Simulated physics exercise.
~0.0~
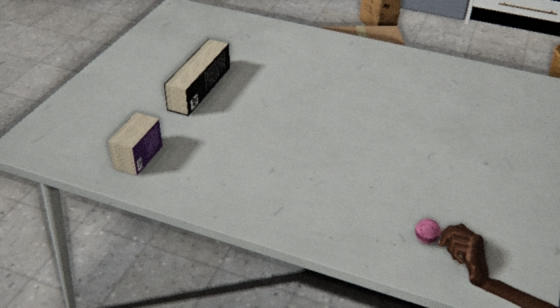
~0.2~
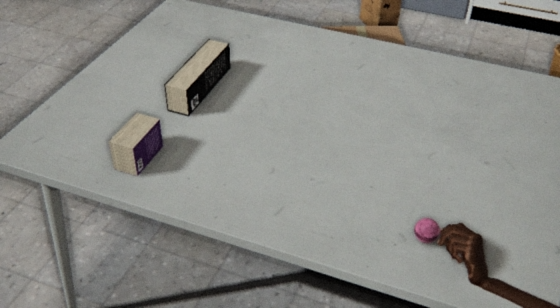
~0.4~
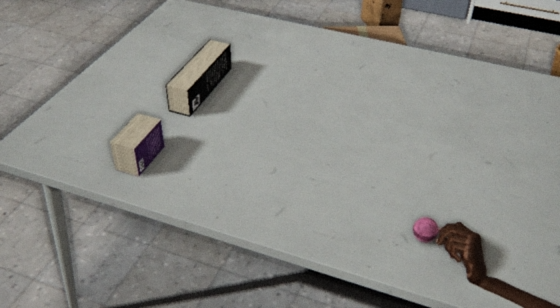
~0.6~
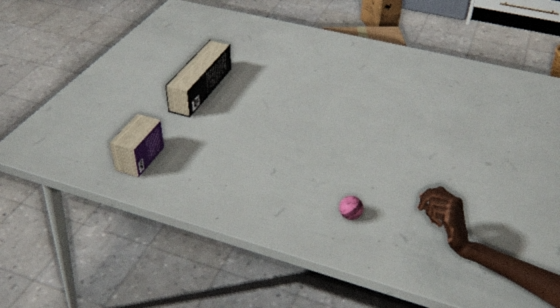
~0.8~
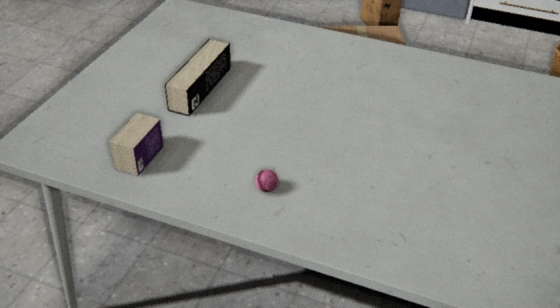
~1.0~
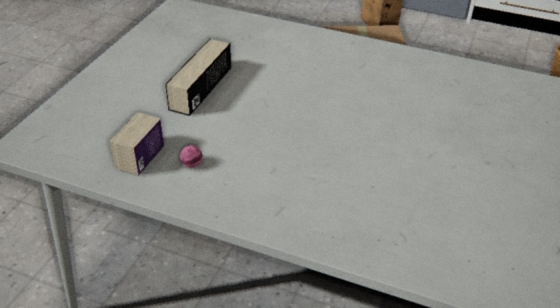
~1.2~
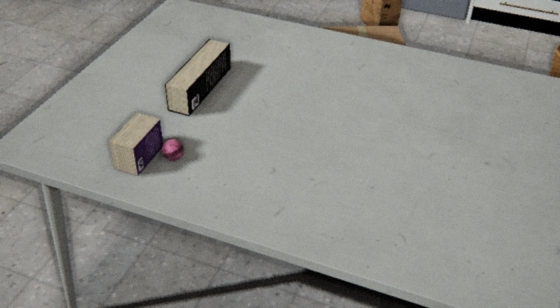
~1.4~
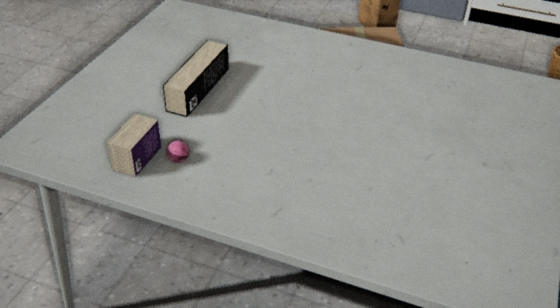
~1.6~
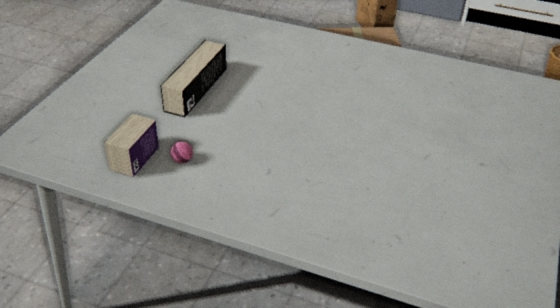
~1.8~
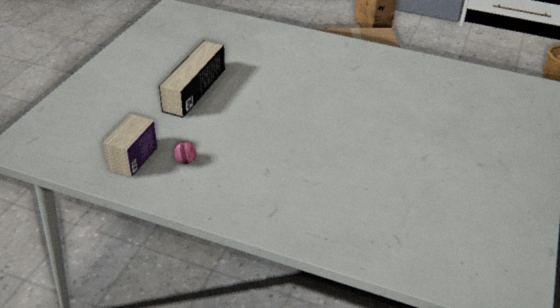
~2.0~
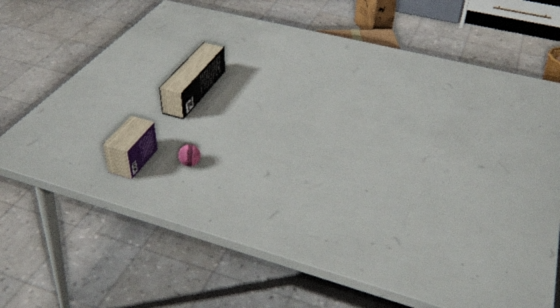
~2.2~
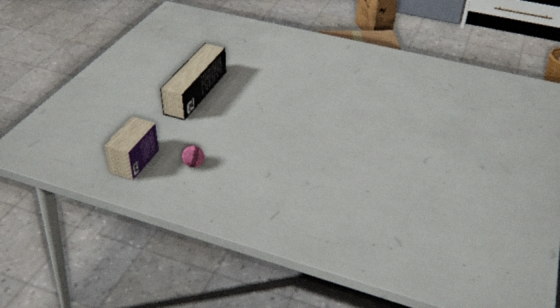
Pink ball rolling left across a grey table from a hand, bumping the purple book, rebounding slightly and stopping beside it.
